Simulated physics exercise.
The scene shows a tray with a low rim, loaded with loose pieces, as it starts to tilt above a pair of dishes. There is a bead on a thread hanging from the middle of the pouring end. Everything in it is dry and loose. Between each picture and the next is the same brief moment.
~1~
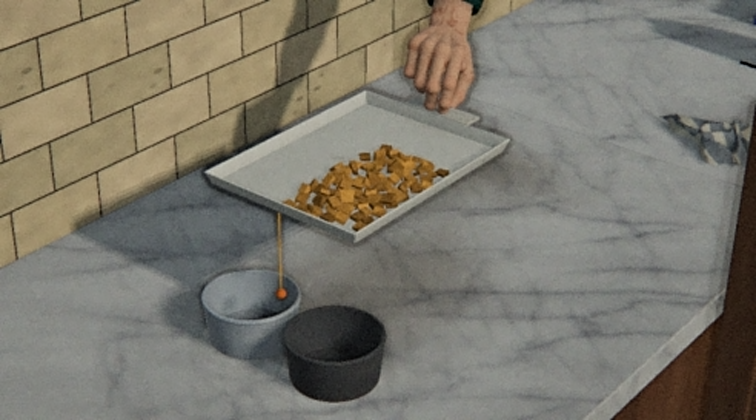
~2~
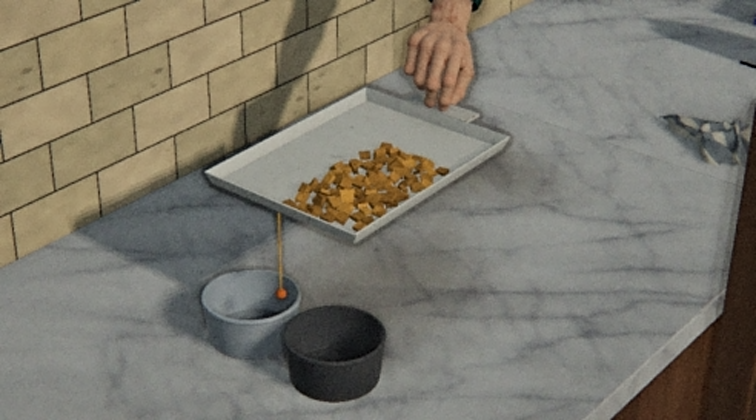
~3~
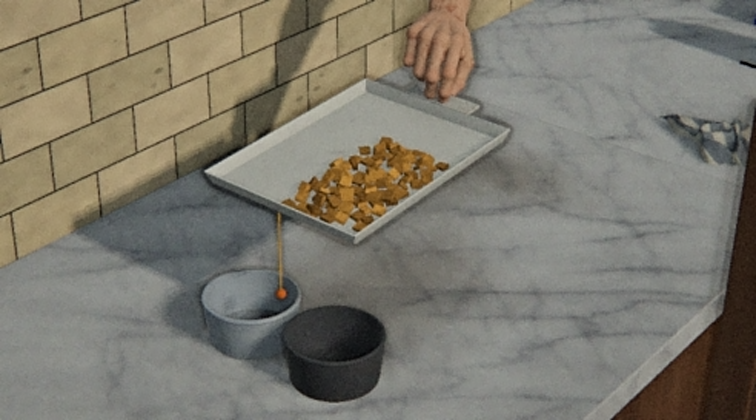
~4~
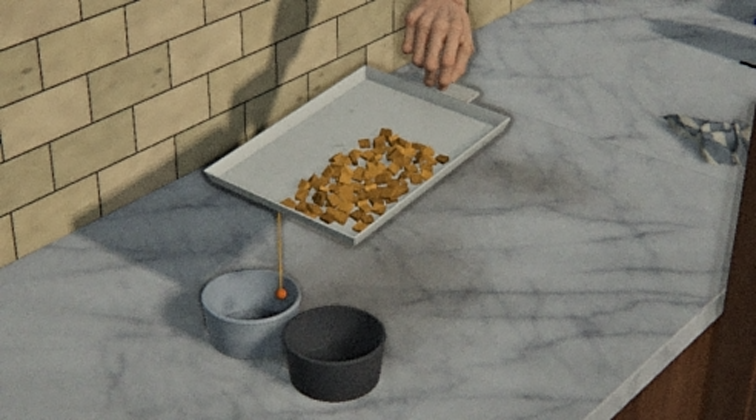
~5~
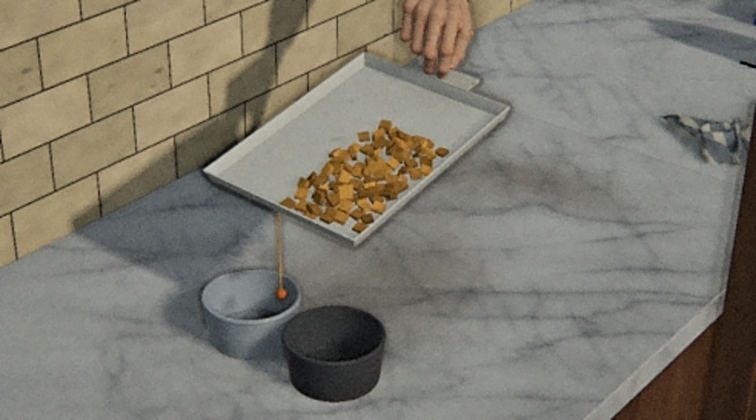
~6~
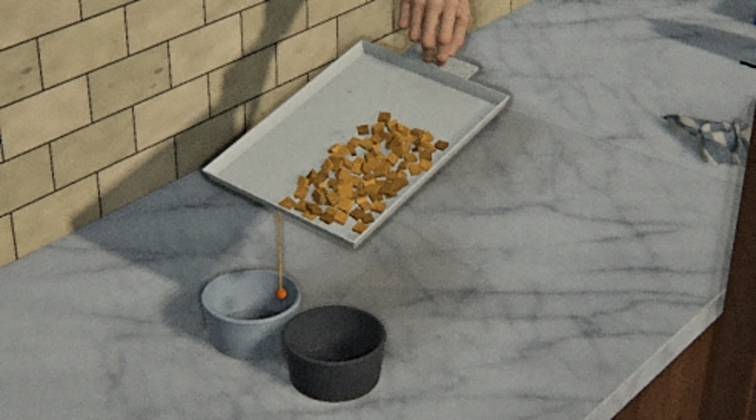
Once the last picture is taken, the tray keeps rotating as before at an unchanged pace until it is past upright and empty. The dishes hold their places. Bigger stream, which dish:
Right.
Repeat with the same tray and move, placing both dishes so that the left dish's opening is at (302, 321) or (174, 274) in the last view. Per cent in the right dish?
You'd get 20 in a hundred first and 20 in a hundred after that.
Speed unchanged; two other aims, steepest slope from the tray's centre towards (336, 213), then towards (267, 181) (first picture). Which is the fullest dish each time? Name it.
Case one: The dish at right. Case two: The dish at left.
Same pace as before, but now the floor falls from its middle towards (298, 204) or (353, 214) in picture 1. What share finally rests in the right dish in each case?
Shares, approx.: 30 %, then 90 %.
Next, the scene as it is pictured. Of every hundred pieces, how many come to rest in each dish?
Final share: Left dish at 0 per cent, right dish at 60 per cent.
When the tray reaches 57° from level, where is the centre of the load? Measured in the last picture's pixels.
Close to (342, 185).
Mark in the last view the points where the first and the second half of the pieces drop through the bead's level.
It passes near (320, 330) first and then near (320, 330).
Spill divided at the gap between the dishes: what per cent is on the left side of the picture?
Left portion: Around 70 %.
Just after the last frame, tray tipped steeply; every one on the tray.
A moment on, tray tipped right over; about a tenth on the tray; roughly half in the right dish; just a few in the left dish; roughly a quarter outside both; about a tenth in the air.
Further on, tray tipped past a quarter turn; roughly two thirds in the right dish; just a few in the left dish; roughly a third outside both.
When it is over, tray tipped past a quarter turn; roughly two thirds in the right dish; just a few in the left dish; roughly a third outside both.
